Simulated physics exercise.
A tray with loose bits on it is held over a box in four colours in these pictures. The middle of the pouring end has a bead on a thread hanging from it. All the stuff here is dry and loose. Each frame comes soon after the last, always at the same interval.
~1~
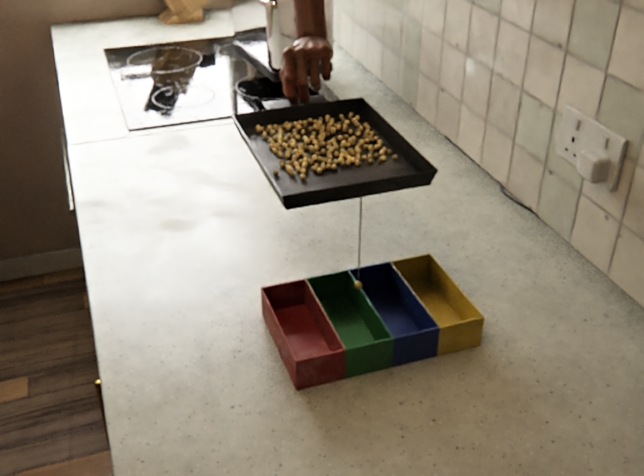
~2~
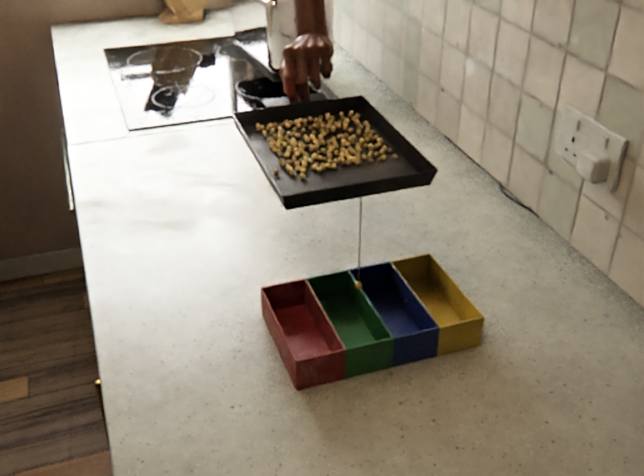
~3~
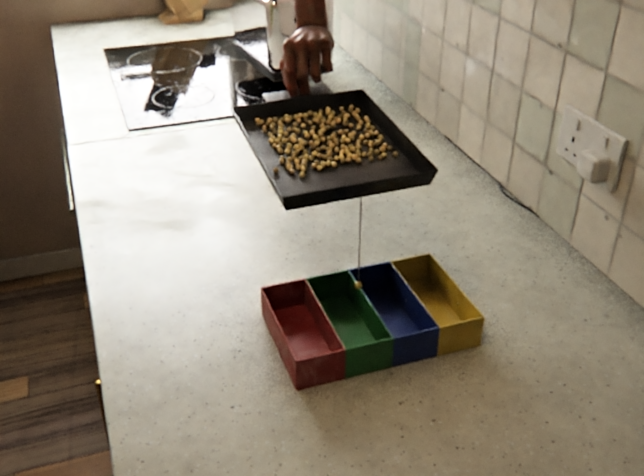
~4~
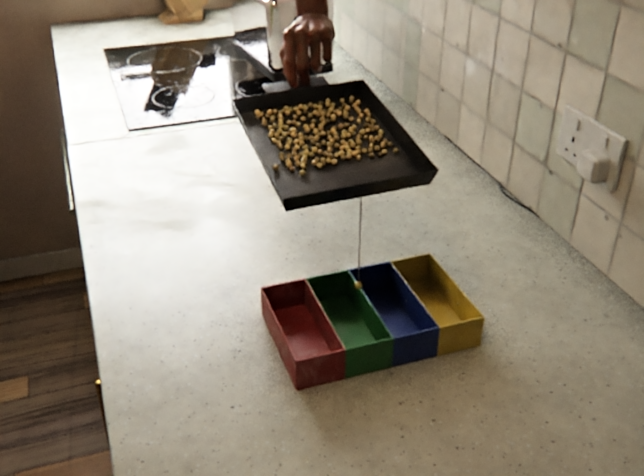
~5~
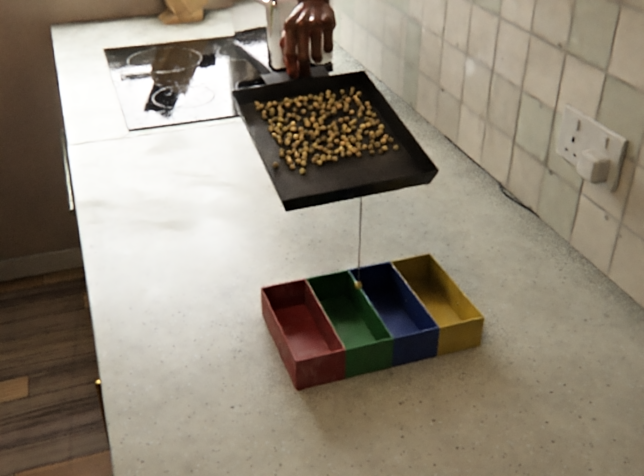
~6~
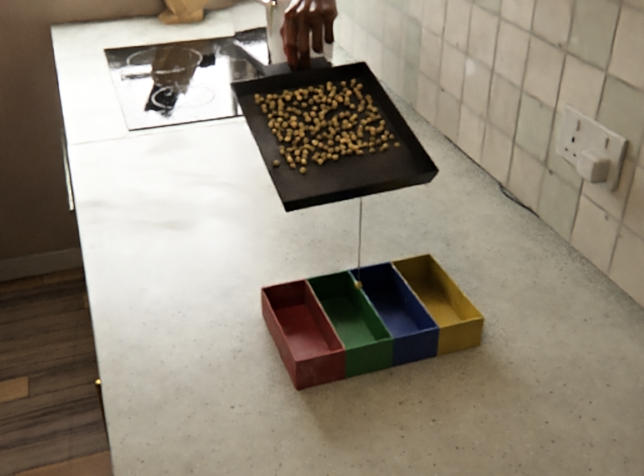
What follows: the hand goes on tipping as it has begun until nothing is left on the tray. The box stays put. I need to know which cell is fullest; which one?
That is the red cell.
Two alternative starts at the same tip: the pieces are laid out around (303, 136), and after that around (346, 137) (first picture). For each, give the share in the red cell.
Shares in turn: 60 % and 40 %.
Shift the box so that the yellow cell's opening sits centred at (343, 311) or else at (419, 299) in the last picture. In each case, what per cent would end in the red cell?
You'd get near 0 per cent and afterwards near 30 per cent.
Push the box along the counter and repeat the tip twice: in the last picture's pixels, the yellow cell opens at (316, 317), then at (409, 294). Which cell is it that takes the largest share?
So the first one goes to the cell in yellow and the second to the green one.
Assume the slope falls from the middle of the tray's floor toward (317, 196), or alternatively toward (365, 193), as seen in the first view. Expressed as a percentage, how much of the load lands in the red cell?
Lab note: Try one about 90 %, try two 10 %.
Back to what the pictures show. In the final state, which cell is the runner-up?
Second: Green.
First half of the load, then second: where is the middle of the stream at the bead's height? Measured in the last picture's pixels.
The first part passes (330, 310); everything after passes (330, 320).
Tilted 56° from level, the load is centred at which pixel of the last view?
Roughly at (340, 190).
Soon, tray tipped steeply; nearly all on the tray; a stray few in the red cell; a stray few in the green cell; a stray few in the blue cell; a stray few falling or outside the box.
A while on, tray tipped right over; most on the tray; a stray few in the red cell; a stray few in the green cell; a stray few in the blue cell; a small part falling or outside the box.
Towards the end, tray tipped past a quarter turn; about half in the red cell; about a quarter in the green cell; about a quarter in the blue cell; a stray few in the yellow cell; a small part falling or outside the box.
Finally, tray tipped past a quarter turn; about half in the red cell; about a quarter in the green cell; about a quarter in the blue cell; a stray few in the yellow cell; a small part outside the box.
